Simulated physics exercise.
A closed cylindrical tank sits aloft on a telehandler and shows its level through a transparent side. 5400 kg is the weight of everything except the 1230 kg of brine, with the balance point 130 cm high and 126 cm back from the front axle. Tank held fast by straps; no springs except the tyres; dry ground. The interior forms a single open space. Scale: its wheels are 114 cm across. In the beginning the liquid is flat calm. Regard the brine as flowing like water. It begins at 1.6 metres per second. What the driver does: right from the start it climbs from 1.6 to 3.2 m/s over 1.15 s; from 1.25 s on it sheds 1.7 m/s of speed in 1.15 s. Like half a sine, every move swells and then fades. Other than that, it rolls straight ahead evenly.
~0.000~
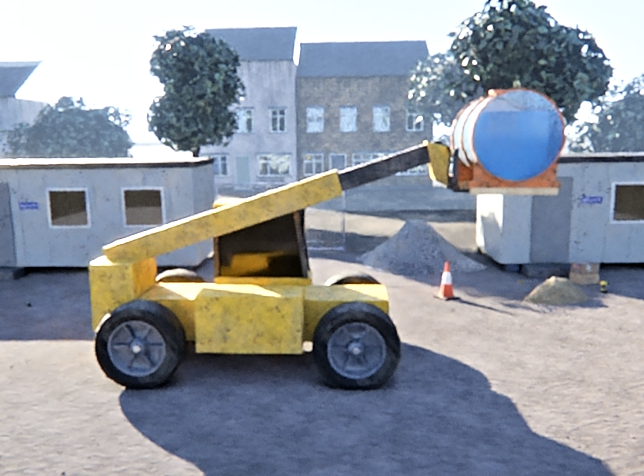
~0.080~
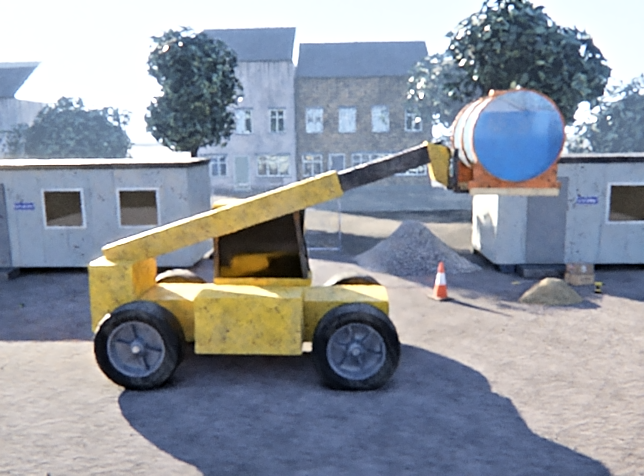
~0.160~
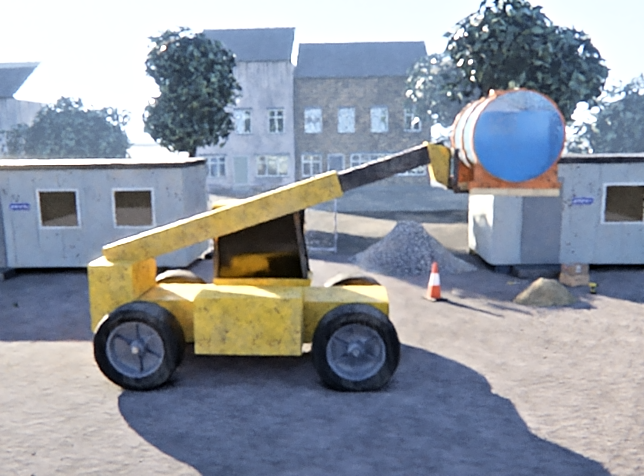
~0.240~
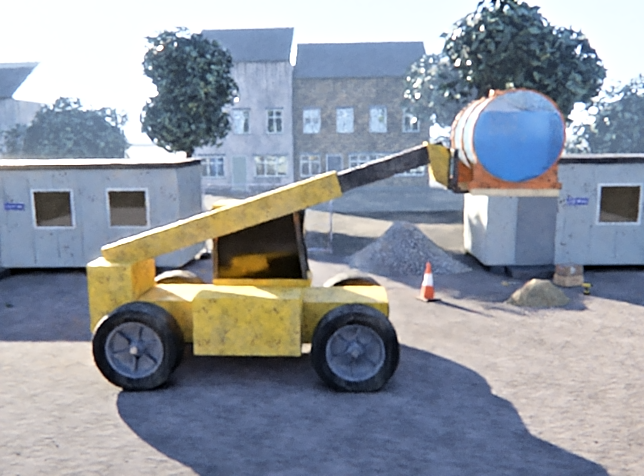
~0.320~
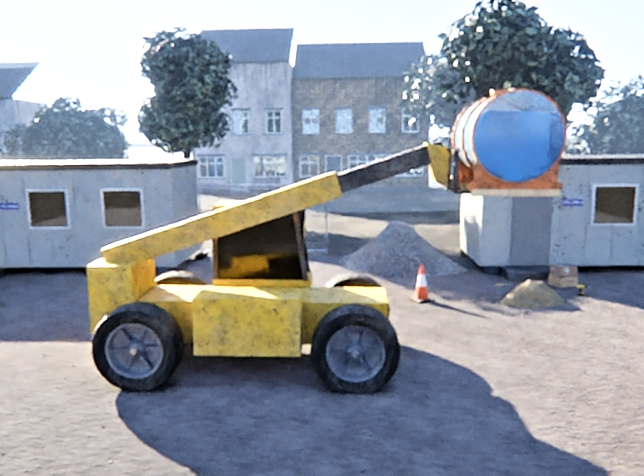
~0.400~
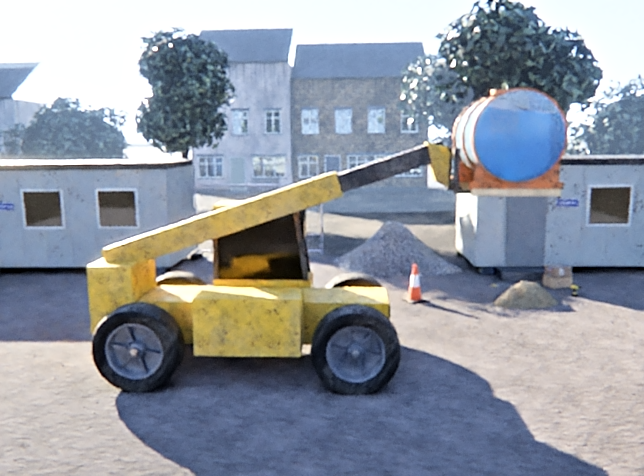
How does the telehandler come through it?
It stays steady on its wheels.
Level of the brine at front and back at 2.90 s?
Front level 80 cm, back level 90 cm.
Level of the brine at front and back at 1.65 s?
About 90 cm in front and 74 cm behind.
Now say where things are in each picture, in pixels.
It reaches (551, 112) at the front; it reaches (487, 113) at the back; it rides level; the front is on the right; a wheel hub at (135, 350), in the first picture.
It reaches (552, 113) at the front; it reaches (487, 114) at the back; it rides level, in the second picture.
It reaches (552, 113) at the front; it reaches (487, 113) at the back; it rides level, in the third picture.
It reaches (552, 113) at the front; it reaches (487, 113) at the back; it rides level, in the fourth picture.
It reaches (553, 114) at the front; it reaches (488, 112) at the back; it rides level, in the fifth picture.
It reaches (554, 115) at the front; it reaches (488, 110) at the back; it rides level; a wheel hub at (133, 353), in the sixth picture.
By 1.65 s the lean is 0°, wheels down; the liquid stands 73 cm at the back and 91 cm at the front.
By 1.95 s the lean is 1° nose down, wheels down; the liquid stands 81 cm at the back and 91 cm at the front.
By 2.90 s the lean is 0°, wheels down; the liquid stands 89 cm at the back and 79 cm at the front.
By 5.39 s no wheel has left the ground; at worst the lighter axle bore 5 per cent of the weight.
